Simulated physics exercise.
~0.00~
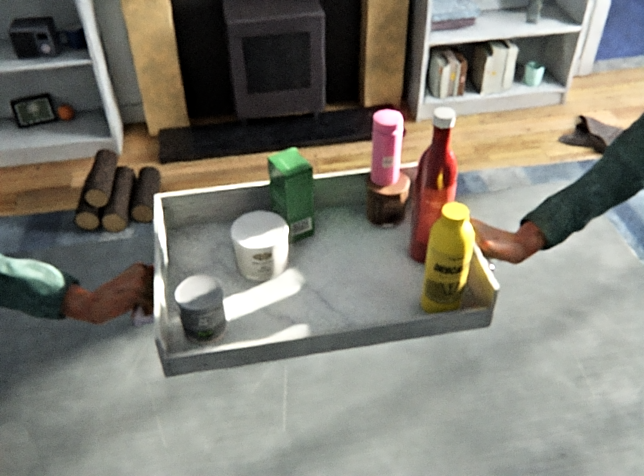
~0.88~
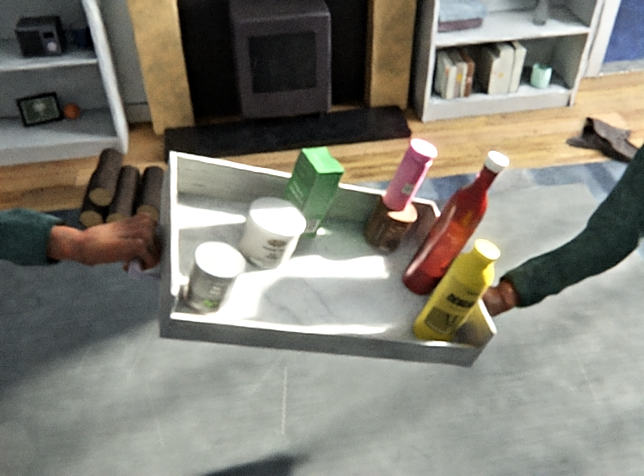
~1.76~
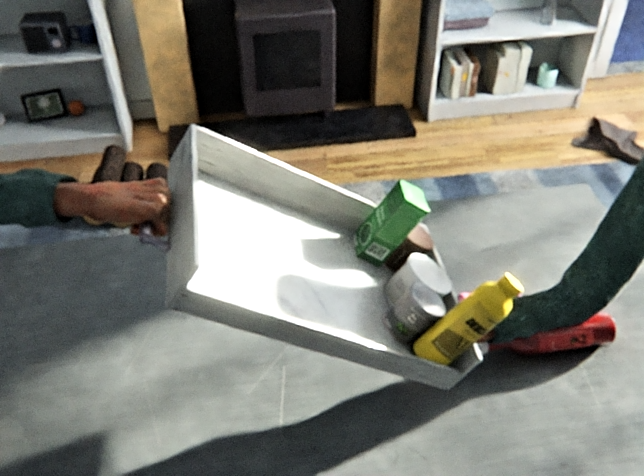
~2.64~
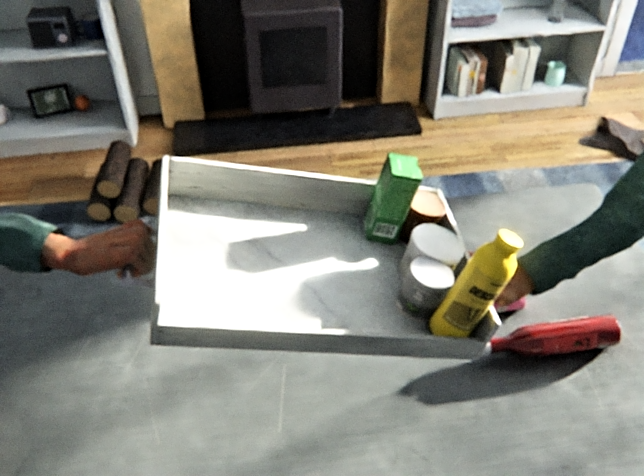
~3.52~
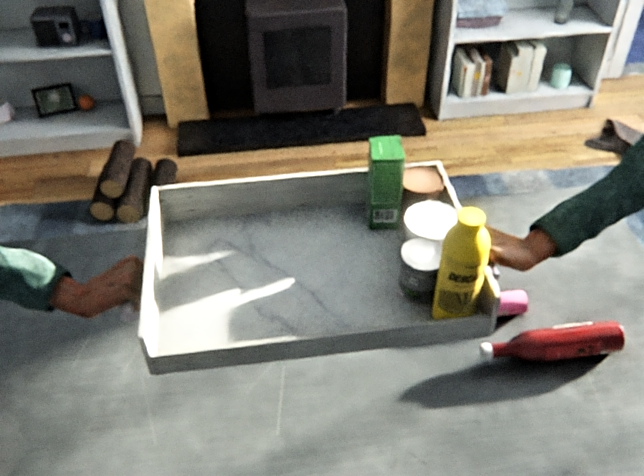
Two hands tilting a crate steeply right and levelling it, the red bottle and pink shaker falling out, the rest staying inside.
